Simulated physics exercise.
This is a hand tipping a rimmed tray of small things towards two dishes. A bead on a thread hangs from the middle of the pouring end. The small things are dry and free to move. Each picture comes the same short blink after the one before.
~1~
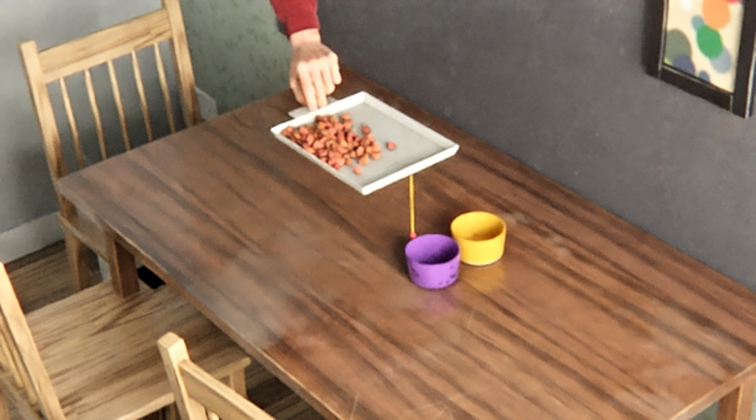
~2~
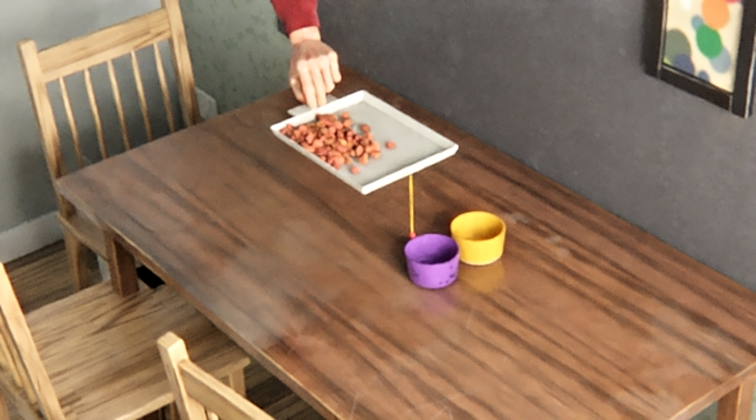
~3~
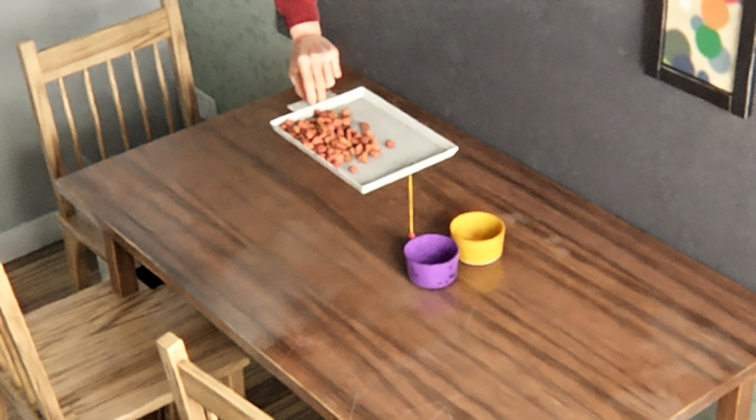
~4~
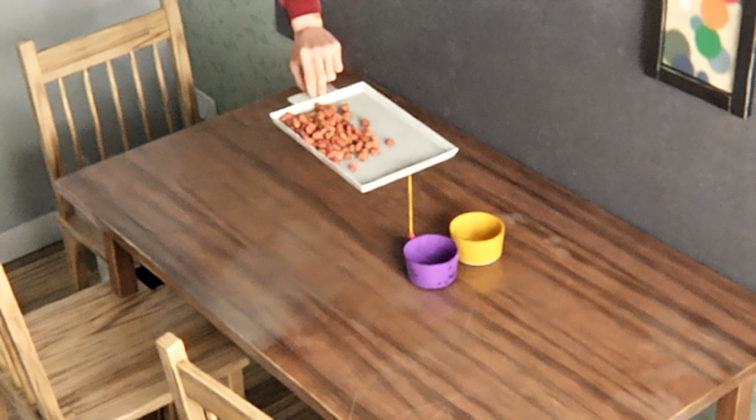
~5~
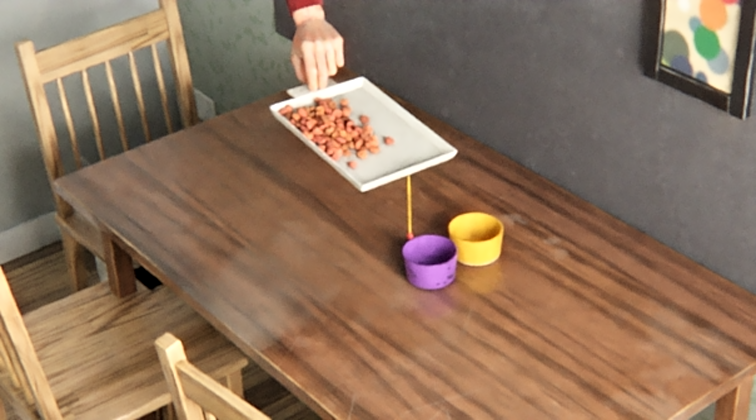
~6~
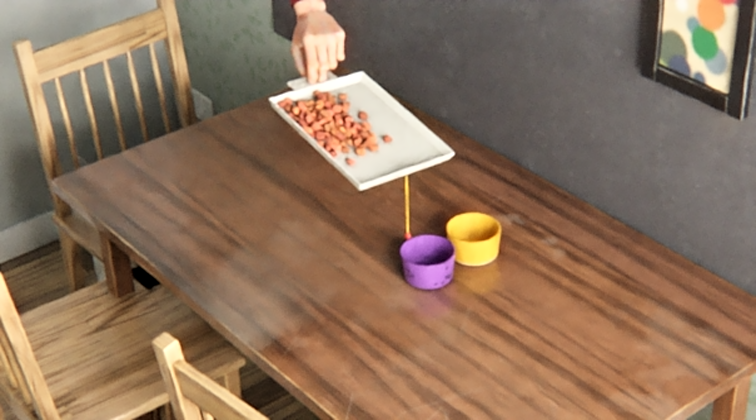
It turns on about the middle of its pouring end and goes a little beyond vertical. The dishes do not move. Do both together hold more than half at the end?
The two hold more than half of the load.
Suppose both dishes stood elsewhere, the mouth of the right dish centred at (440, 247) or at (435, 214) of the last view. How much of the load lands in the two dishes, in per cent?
Roughly 40 per cent, and 10 per cent.
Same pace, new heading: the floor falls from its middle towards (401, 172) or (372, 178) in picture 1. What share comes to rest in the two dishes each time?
The first gives 40 %, the second 0 %.
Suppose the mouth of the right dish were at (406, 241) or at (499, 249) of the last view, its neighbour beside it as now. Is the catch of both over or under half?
One: Less than half. Two: Below a half.
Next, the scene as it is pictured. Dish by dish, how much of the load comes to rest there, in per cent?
About: Left dish 30, right dish 50 per cent.
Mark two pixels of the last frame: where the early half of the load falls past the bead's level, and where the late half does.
First near (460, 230), later near (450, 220).
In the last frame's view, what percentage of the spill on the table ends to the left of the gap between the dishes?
Near 60 %.
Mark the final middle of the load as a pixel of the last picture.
Roughly at (463, 252).
Soon after the last picture, tray tipped steeply; about two thirds on the tray; a stray few in the left dish; a small part in the right dish; a small part in the air.
A little later, tray tipped right over; a small part on the tray; about a quarter in the left dish; about a third in the right dish; a small part outside both; about a quarter in the air.
Later still, tray tipped past a quarter turn; about a third in the left dish; about half in the right dish; about a quarter outside both.
At rest, tray tipped past a quarter turn; about a third in the left dish; about half in the right dish; about a quarter outside both.
